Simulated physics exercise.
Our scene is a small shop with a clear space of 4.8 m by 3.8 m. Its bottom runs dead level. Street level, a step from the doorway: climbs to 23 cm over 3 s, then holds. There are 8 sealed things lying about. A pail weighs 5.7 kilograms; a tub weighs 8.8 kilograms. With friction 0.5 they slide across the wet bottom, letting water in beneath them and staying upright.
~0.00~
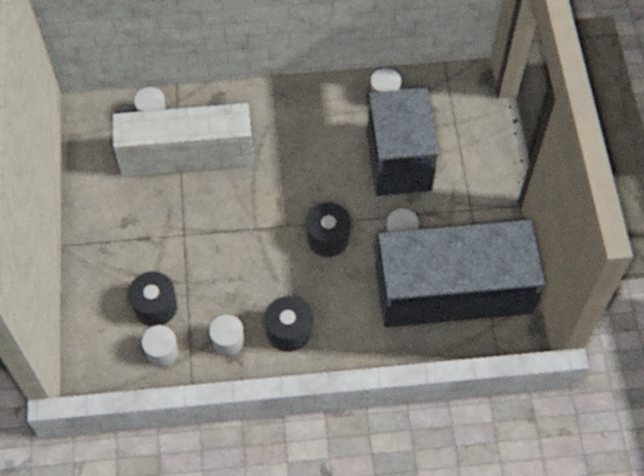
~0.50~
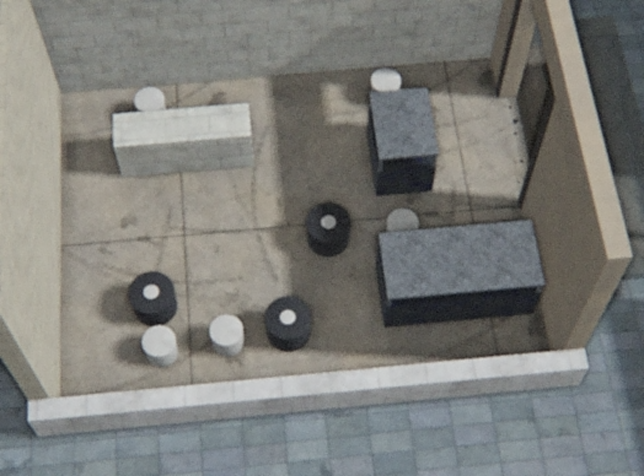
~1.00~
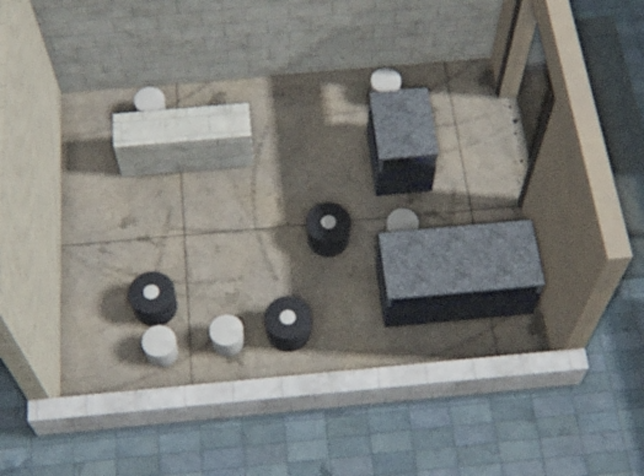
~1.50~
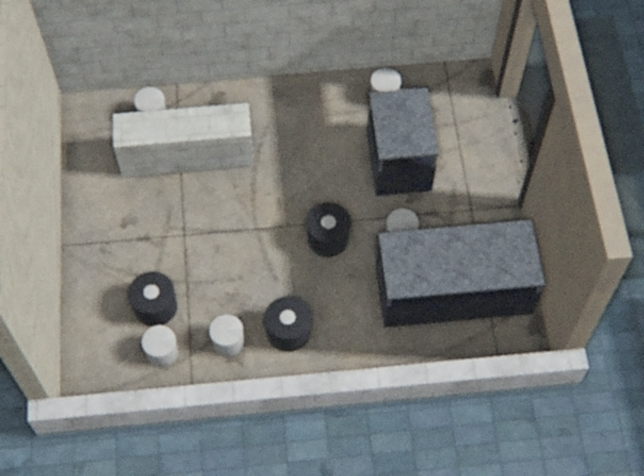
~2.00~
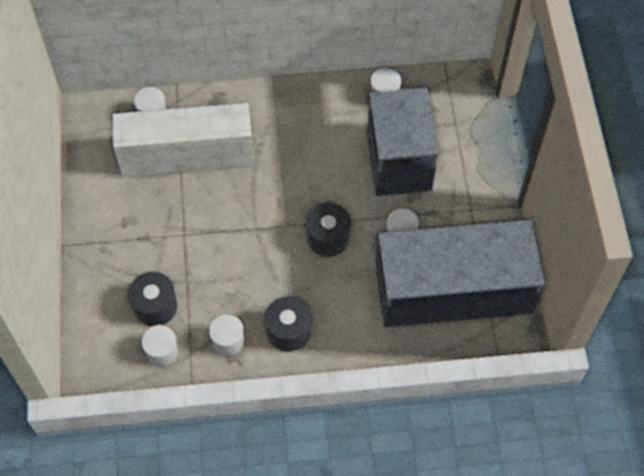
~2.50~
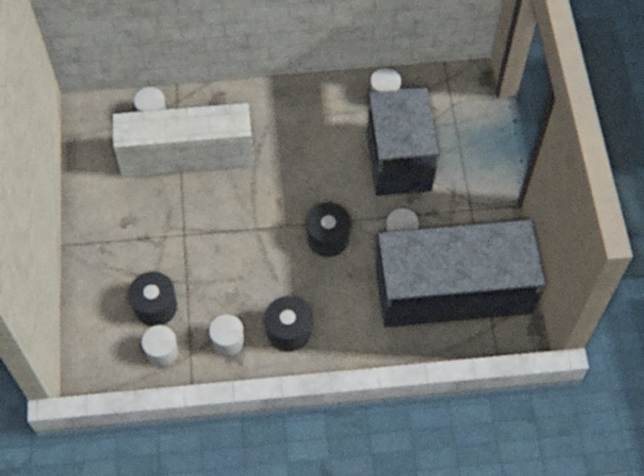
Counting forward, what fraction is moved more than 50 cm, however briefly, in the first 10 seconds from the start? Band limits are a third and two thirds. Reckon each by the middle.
The share is one to two thirds.
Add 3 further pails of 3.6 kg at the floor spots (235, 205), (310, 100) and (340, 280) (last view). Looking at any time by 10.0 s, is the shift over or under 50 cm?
Well, it goes above, above, below.
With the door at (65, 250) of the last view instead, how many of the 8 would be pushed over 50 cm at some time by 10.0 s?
The answer would then be 6.
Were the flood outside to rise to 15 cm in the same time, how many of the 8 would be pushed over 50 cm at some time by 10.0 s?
That would give 3.
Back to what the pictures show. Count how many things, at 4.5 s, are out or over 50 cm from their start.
The count is 2.
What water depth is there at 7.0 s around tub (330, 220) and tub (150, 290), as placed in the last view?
Around 4 cm and 4 cm.
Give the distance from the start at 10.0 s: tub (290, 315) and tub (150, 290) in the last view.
Respectively 0 and 80 cm.
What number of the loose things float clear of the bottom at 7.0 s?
Then: 2.
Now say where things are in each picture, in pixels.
A pail at (226, 330) rests on the ground; a tub at (329, 222), on the bottom; 0.0 m2 under water; 0 of 8 have shifted, in the first frame.
A pail at (226, 330), on the bottom; a tub at (329, 222) rests on the ground; water covers 0.0 m2; 0 of 8 have shifted, in the second frame.
A pail at (226, 330) rests on the ground; a tub at (329, 222), on the bottom; 0.0 m2 under water; 0 of 8 have shifted, in the third frame.
A pail at (226, 330) rests on the ground; a tub at (329, 222) rests on the ground; water covers 0.0 m2; 0 of 8 have shifted, in the fourth frame.
A pail at (226, 330) rests on the ground; a tub at (329, 222), on the bottom; 0.3 m2 under water; 0 of 8 have shifted, in the fifth frame.
A pail at (226, 330), on the bottom; a tub at (329, 222) rests on the ground; 1.0 m2 under water; 0 of 8 have shifted, in the sixth frame.
After 3.5 s 0 of 8 are over 50 cm from their spots; 0 afloat.
After 4.5 s 2 of 8 are over 50 cm from their spots; 0 afloat.
After 7.0 s 4 of 8 are over 50 cm from their spots; 2 afloat.
After 10.0 s 5 of 8 are over 50 cm from their spots, and 5 have been at some point; 5 afloat.
